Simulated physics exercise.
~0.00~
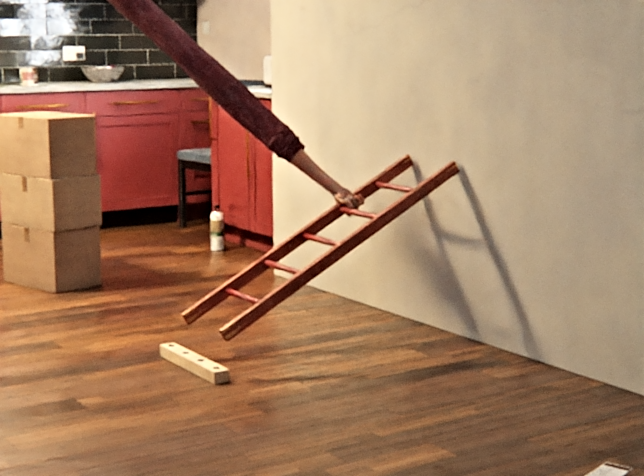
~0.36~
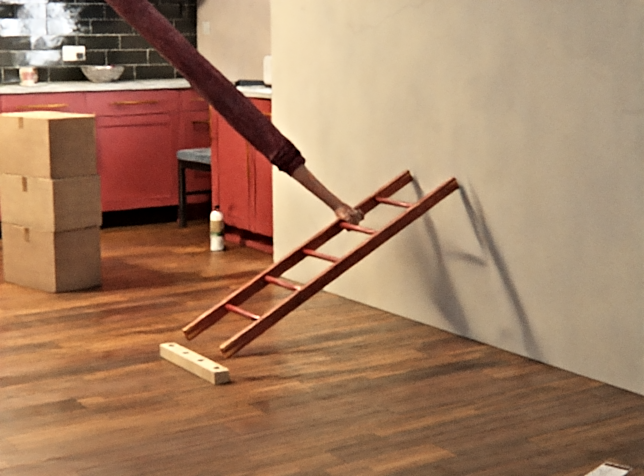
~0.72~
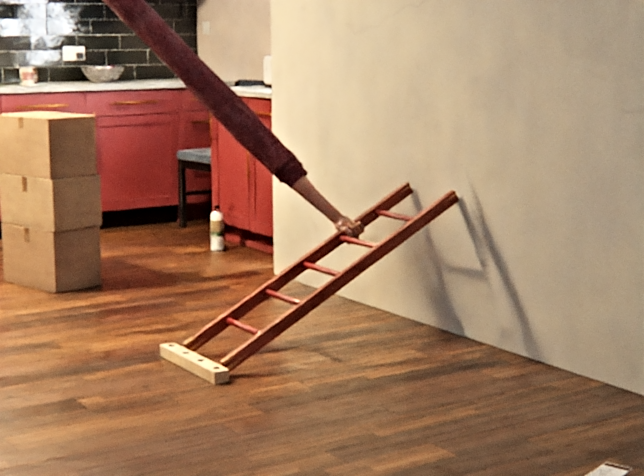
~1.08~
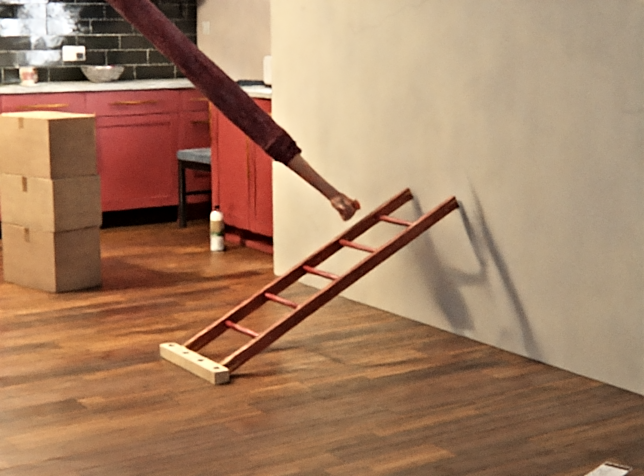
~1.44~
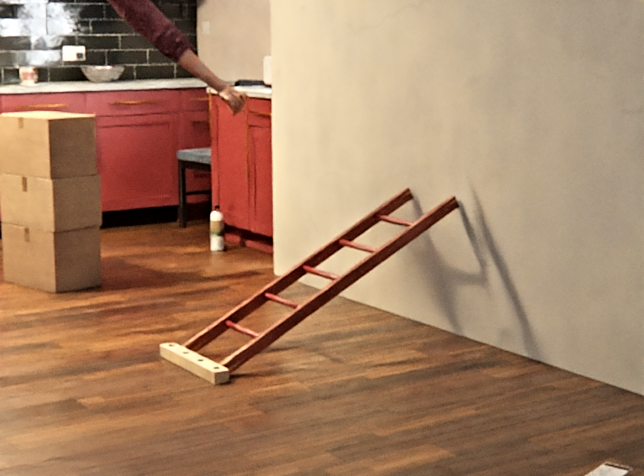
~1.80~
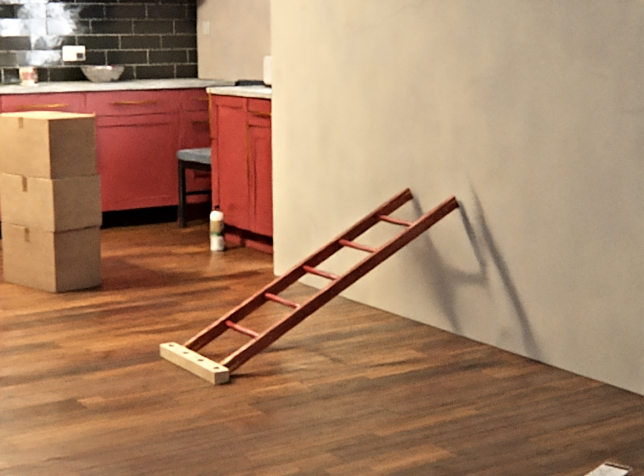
In a room with a wooden floor and red kitchen cabinets, a hand lowered a red ladder until its feet met a pale wooden batten and its top leaned against the wall, then let go and withdrew, leaving the ladder propped there.
